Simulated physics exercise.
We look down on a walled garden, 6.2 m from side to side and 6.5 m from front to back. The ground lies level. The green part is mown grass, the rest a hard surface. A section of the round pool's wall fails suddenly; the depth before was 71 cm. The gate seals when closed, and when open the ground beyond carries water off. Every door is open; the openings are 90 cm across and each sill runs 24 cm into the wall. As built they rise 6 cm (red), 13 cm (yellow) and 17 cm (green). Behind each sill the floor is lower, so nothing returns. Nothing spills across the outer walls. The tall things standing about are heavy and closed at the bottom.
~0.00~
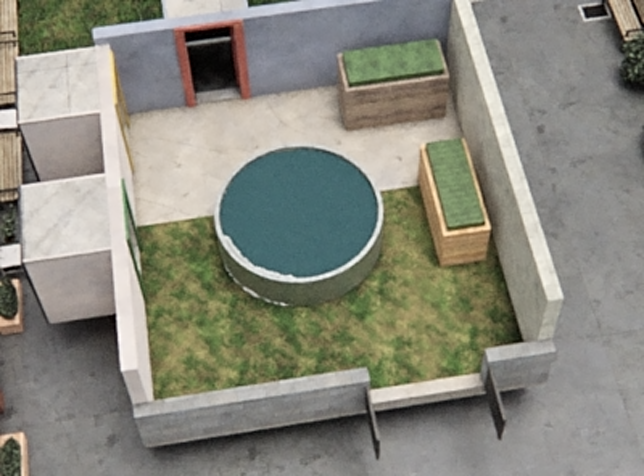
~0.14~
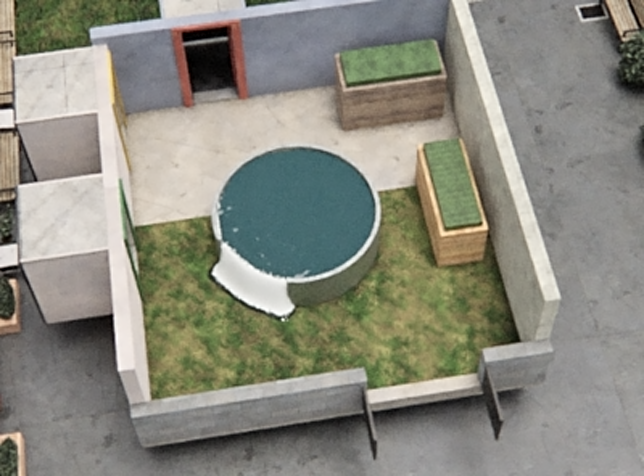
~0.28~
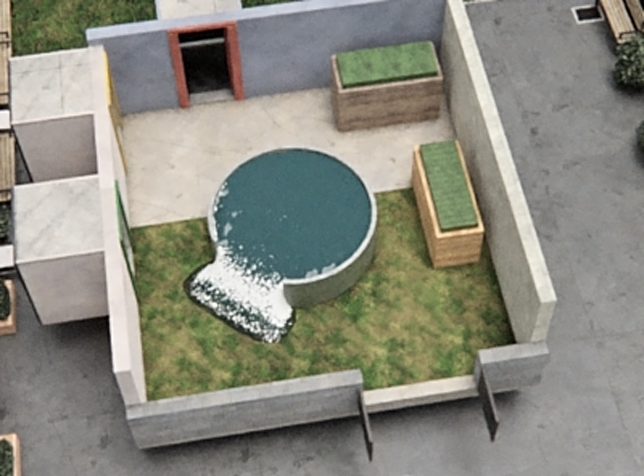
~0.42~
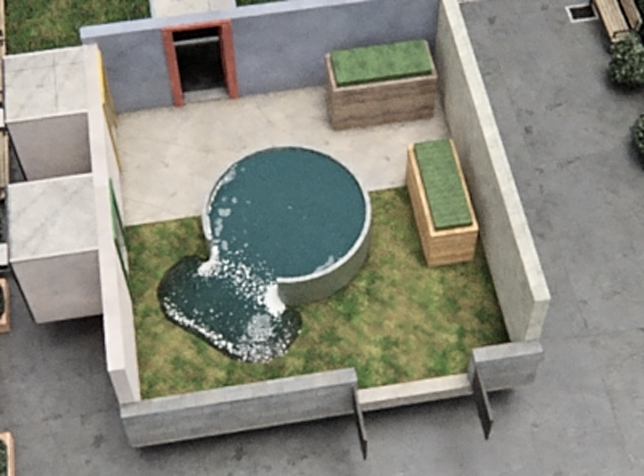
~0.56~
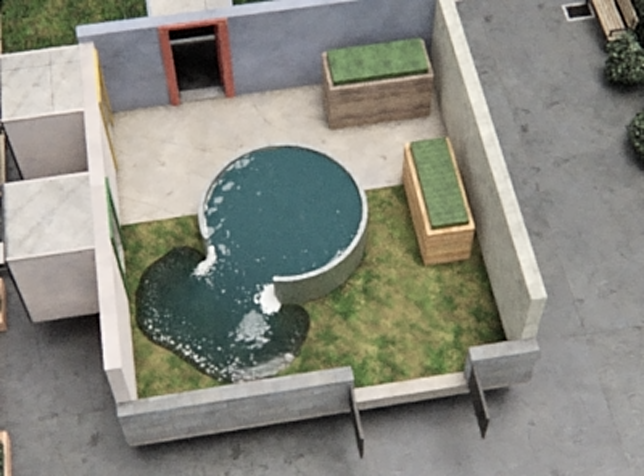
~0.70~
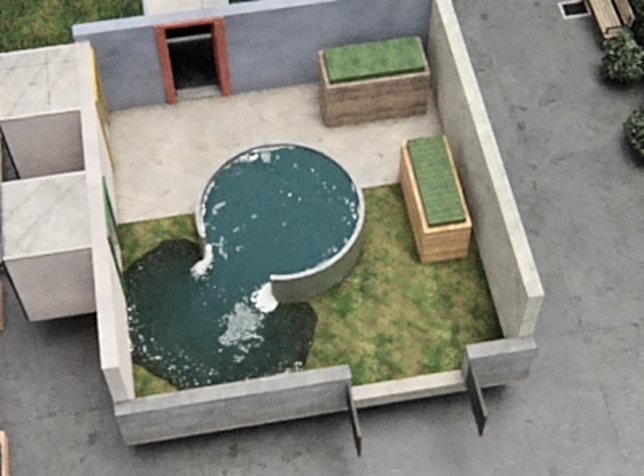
Water bursts through the round pool's wall and spreads in a dark sheet across the grass.
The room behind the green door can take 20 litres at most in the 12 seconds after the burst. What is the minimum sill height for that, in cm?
It would have to be roughly 16 cm high.
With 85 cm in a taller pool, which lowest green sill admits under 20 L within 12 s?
Some 20 cm.
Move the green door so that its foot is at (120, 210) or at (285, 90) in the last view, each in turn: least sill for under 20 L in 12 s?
About 5.5 and 7.5 cm.
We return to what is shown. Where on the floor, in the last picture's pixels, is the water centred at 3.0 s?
Around (241, 290).
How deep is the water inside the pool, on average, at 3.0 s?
Roughly 33 cm on average.
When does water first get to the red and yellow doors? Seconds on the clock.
Arrival: Red 4.5 s, yellow 3.2 s.
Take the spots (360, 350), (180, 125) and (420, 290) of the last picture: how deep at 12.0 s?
Roughly 8, 8 and 10 cm, in turn.
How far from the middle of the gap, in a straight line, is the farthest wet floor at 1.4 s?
Roughly 2.8 m.
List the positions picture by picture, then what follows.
In the first picture, still water, 71 cm deep, in the round pool at (299, 212); the green door at (133, 241) is dry.
In the second picture, water pours out at (249, 282) and has run 0.3 m, to (213, 277); about 9 cm deep outside, 71 cm at the back.
In the third picture, the front is at (190, 293), 0.7 m from the gap at (246, 285); 1.2 m2 of floor is wet, 71 cm left at the back.
In the fourth picture, water pours out at (240, 284) and has run 1.2 m, to (169, 315); about 10 cm deep outside, 71 cm at the back.
In the fifth picture, the front is at (150, 335), 1.6 m from the gap at (237, 283); 4.3 m2 of floor is wet, 71 cm left at the back.
In the sixth picture, the front is at (132, 356), 2.1 m from the gap at (234, 282); 6.0 m2 of floor is wet, 71 cm left at the back; the green door at (113, 239), 2.0 m from the gap, is still 0.2 m from the nearest water.
After 1.4 s water covers 25 % of the floor, deepest (62 cm) near (137, 411); 11 cm at the green door, 0 litres in over its 17 cm sill.
After 3.0 s water covers 40 % of the floor, deepest (38 cm) near (135, 391); 18 cm at the green door, 2 litres in over its 17 cm sill.
After 12.0 s water covers 100 % of the floor, deepest (17 cm) near (423, 68); 8 cm at the green door, 16 litres in over its 17 cm sill.
At the green door as built, the water arrived by 0.8 s and peaked near 20 cm at 3.8 s.
With a sill of 13 cm, 56 litres would have come in within the 12 s; with 20.5 cm, 3 litres. So under 20 litres takes about 16 cm.
